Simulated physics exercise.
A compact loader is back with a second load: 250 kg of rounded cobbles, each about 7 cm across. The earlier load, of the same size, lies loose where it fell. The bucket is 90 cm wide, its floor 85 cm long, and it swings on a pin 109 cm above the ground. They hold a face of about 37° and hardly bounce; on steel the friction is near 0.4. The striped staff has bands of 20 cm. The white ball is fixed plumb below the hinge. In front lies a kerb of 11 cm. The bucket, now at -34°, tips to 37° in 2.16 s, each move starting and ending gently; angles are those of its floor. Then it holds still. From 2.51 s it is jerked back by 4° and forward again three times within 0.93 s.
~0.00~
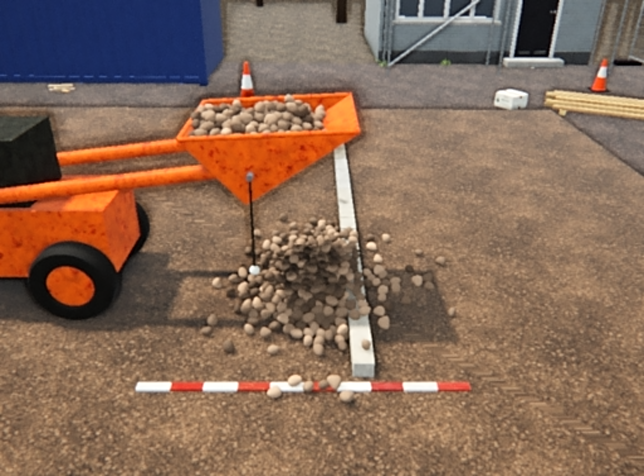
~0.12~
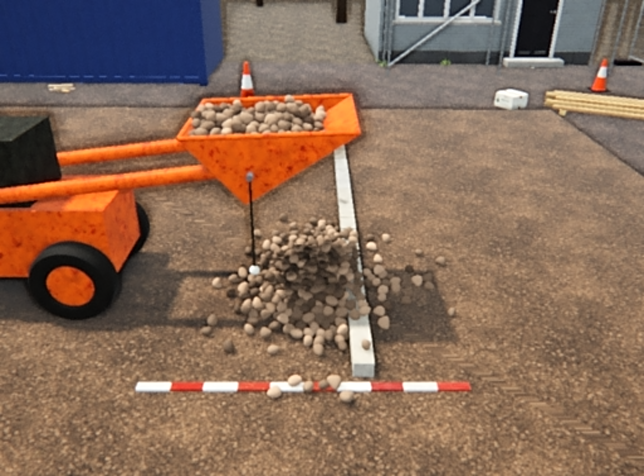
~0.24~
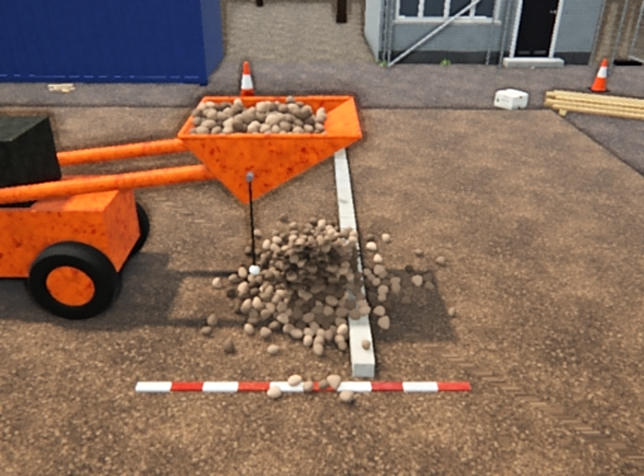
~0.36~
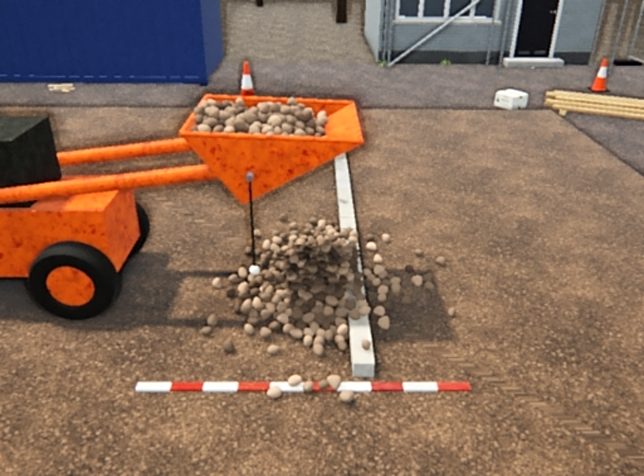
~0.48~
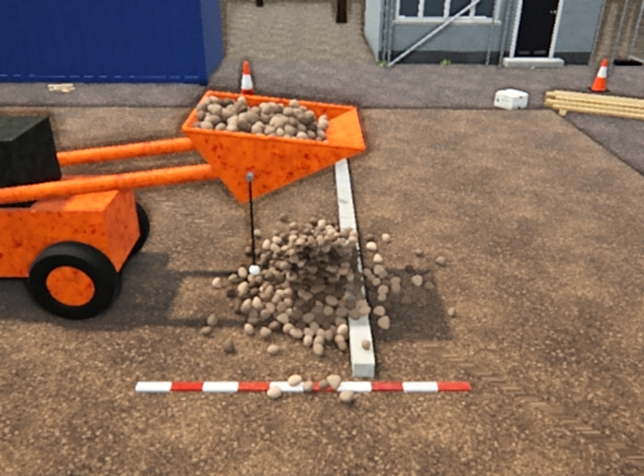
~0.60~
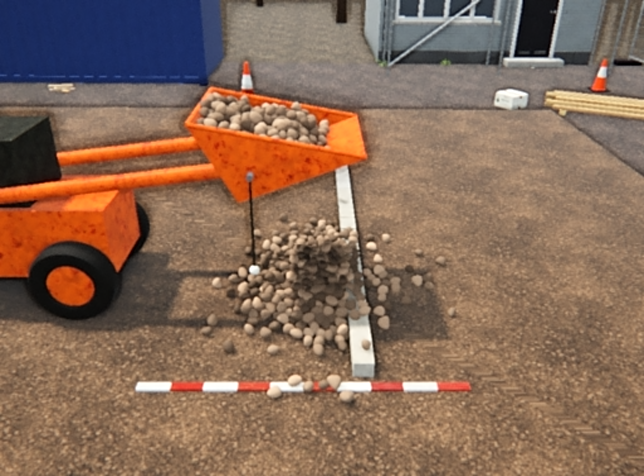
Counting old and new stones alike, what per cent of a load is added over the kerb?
Close to 93 parts in a hundred.
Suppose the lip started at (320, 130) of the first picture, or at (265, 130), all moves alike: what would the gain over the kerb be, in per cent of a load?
First some 55, then 5 per cent.
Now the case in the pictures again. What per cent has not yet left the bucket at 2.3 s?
Roughly 25 per cent is still inside.
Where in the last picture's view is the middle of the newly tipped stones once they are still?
Around (403, 274).
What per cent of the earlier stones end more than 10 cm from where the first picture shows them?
Roughly 5 per cent of them.
After 1.6 s the floor is at 26°; in per cent of one load, 97 in the bucket, 96 on this side of the kerb, 7 over the kerb; the foremost stones are at (425, 279).
After 2.3 s the floor is at 37°; in per cent of one load, 23 in the bucket, 121 on this side of the kerb, 56 over the kerb; the foremost stones are at (449, 279).
After 3.9 s the floor is at 37°; in per cent of one load, 0 in the bucket, 101 on this side of the kerb, 99 over the kerb; the foremost stones are at (530, 285).
After 6.3 s the floor is at 37°; in per cent of one load, 0 in the bucket, 101 on this side of the kerb, 99 over the kerb; the foremost stones are at (530, 285). Net gain over the kerb, 93.
